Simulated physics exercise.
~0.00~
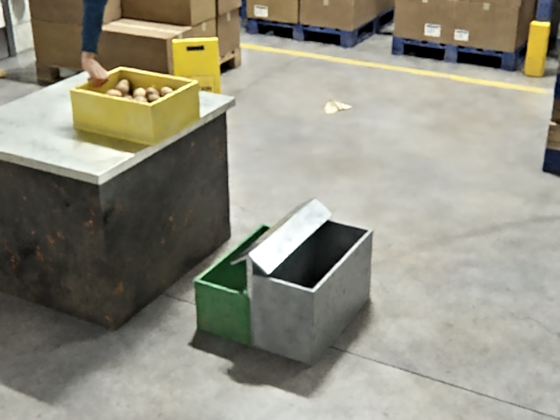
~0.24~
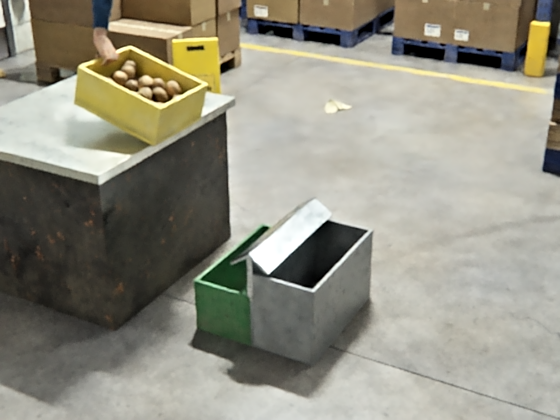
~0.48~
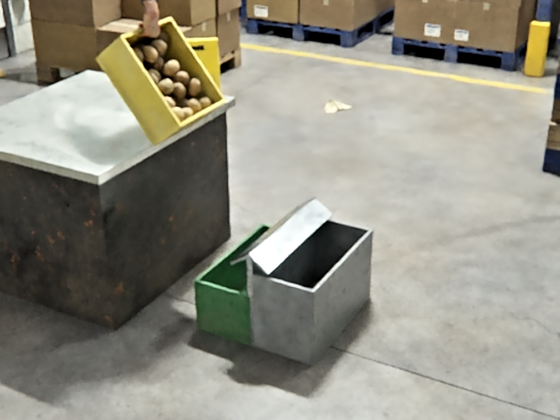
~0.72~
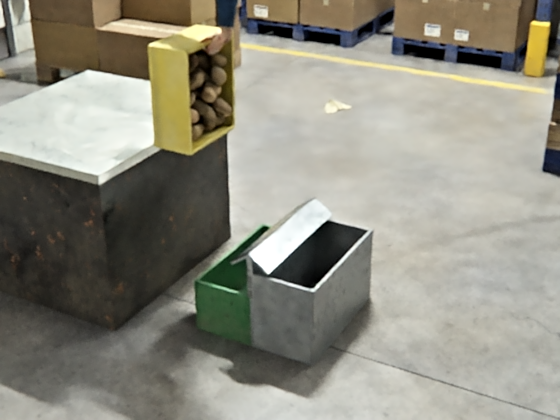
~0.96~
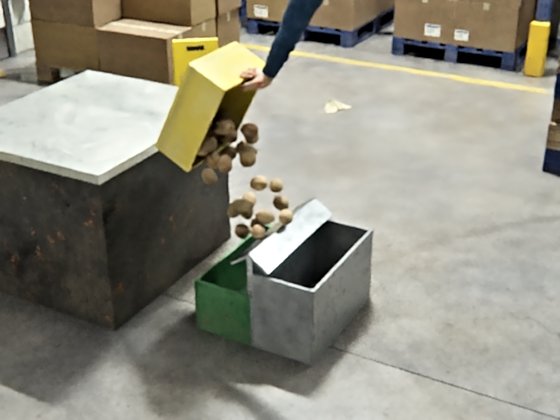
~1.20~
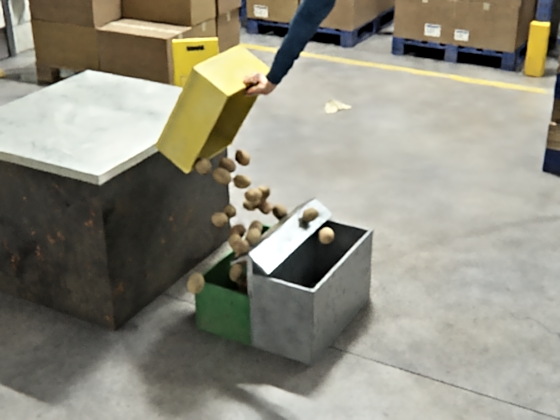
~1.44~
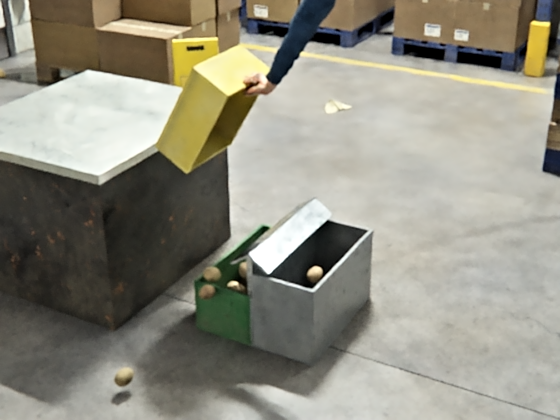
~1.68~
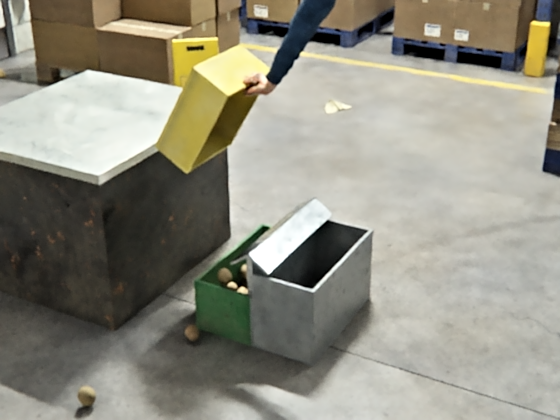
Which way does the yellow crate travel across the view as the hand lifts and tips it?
The yellow crate moves to the right, going from the top of the bench to a spot past its edge.
